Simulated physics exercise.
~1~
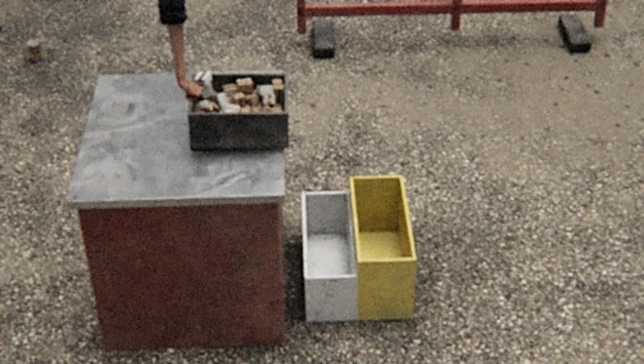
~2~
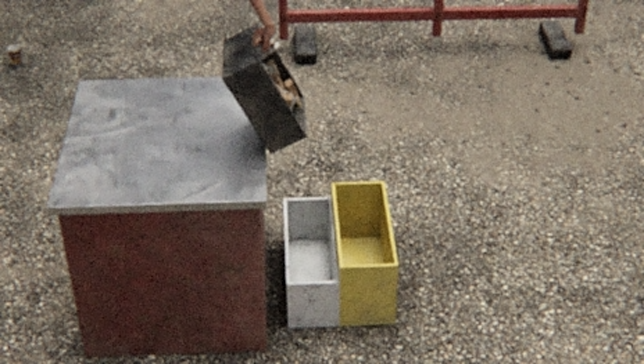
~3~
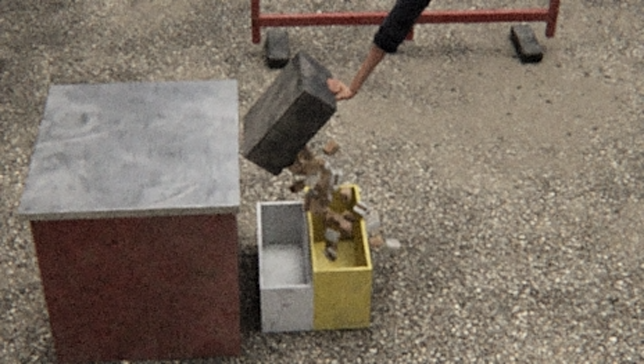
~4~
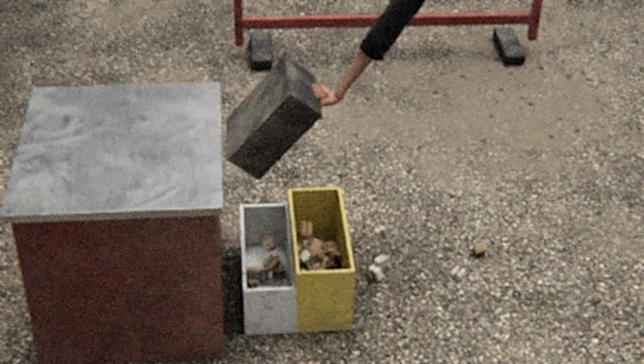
Black tote tipped by a hand off a bench's end, spilling small parcels mostly into a yellow box, others into a white trough and onto the ground.
